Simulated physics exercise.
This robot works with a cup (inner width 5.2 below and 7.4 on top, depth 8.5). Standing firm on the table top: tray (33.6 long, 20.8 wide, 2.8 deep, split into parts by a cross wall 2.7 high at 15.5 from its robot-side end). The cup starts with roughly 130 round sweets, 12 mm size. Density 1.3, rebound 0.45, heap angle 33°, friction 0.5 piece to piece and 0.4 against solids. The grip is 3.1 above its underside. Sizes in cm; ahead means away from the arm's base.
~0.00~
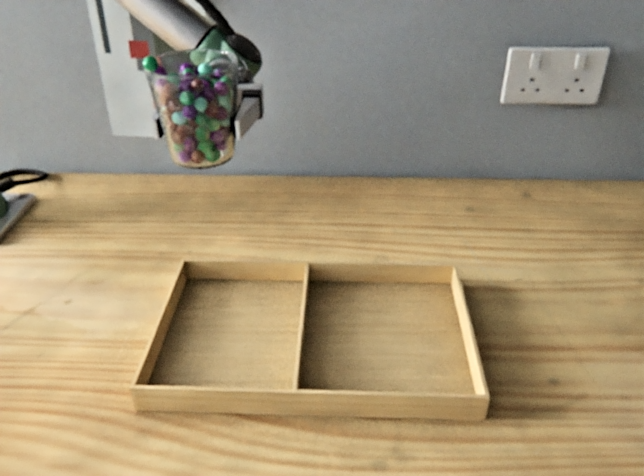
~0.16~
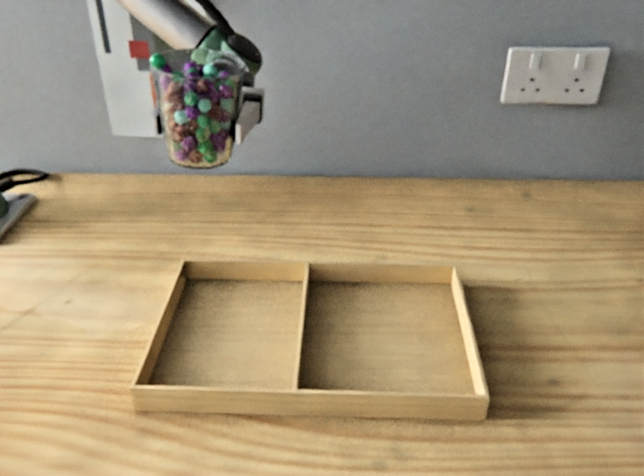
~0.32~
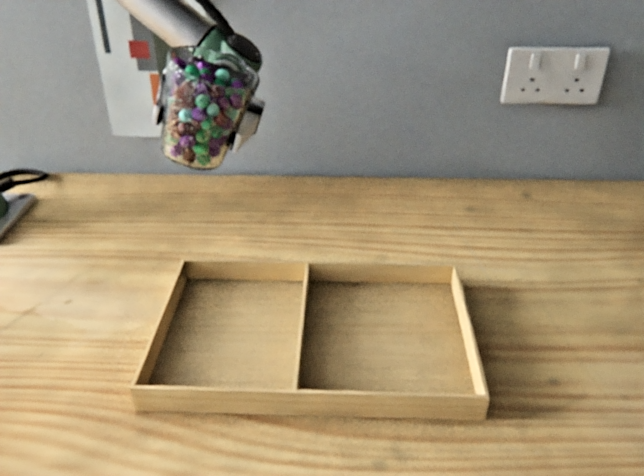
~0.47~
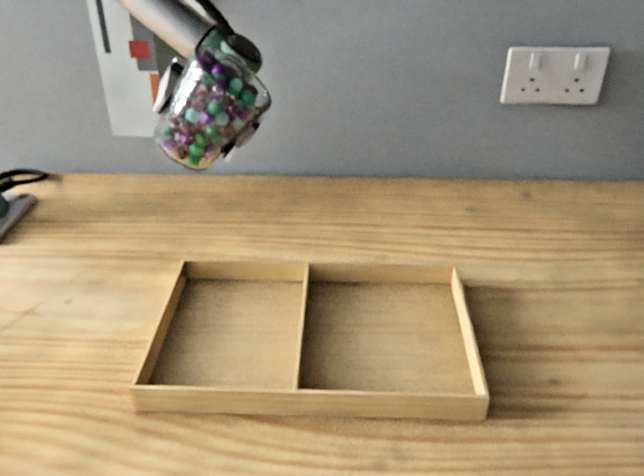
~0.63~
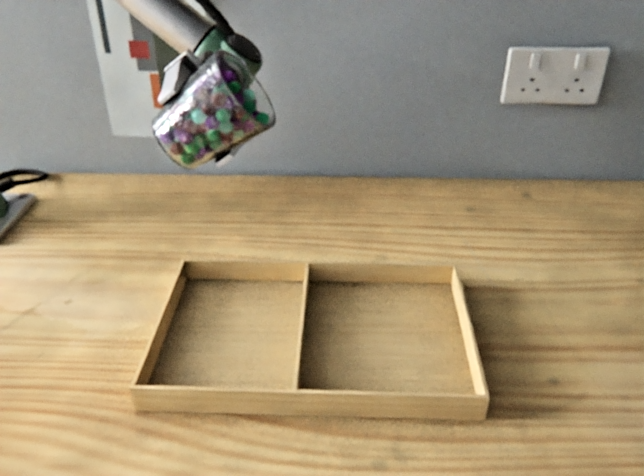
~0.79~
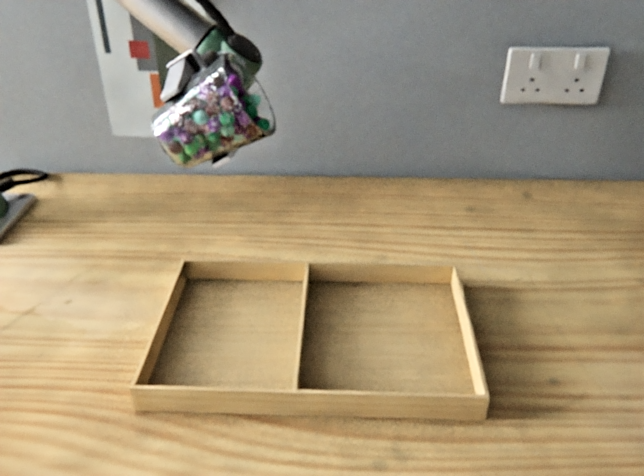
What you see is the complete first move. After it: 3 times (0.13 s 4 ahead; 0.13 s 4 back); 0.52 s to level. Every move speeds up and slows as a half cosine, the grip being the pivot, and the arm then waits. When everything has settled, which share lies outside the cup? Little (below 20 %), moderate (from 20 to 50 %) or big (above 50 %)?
Answer: Moderate; from 20 to 50 % of the round sweets finish outside the cup.
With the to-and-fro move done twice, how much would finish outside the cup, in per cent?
Then about 30 per cent.
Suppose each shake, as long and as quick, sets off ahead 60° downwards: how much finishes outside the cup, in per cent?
Some 0 per cent.
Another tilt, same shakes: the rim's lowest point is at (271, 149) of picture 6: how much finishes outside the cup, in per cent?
About 80 per cent.
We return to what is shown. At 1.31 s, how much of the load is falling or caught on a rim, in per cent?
About 10 per cent.
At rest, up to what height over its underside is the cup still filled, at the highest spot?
Roughly 7.0 cm.
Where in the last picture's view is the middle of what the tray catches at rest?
At about (354, 327).
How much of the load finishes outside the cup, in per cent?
Roughly 35 per cent.
After 1.31 s, tilted 59° forward, highest piece 28 above the table; 92 in the cup, 18 in the far-side part, 4 in the robot-side part, 13 in flight or on a rim.
After 1.83 s, tilted 30° forward, highest piece 29 above the table; 80 in the cup, 35 in the far-side part, 9 in the robot-side part, 1 on the table or floor, 2 in flight or on a rim.
After 2.29 s, level, highest piece 30 above the table; 80 in the cup, 37 in the far-side part, 9 in the robot-side part, 1 on the table or floor.
After 3.34 s, level, highest piece 30 above the table; 80 in the cup, 37 in the far-side part, 9 in the robot-side part, 1 on the table or floor.
At rest, 80 in the cup, 37 in the far-side part, 9 in the robot-side part, 1 on the table or floor. That is 37 % outside the cup.
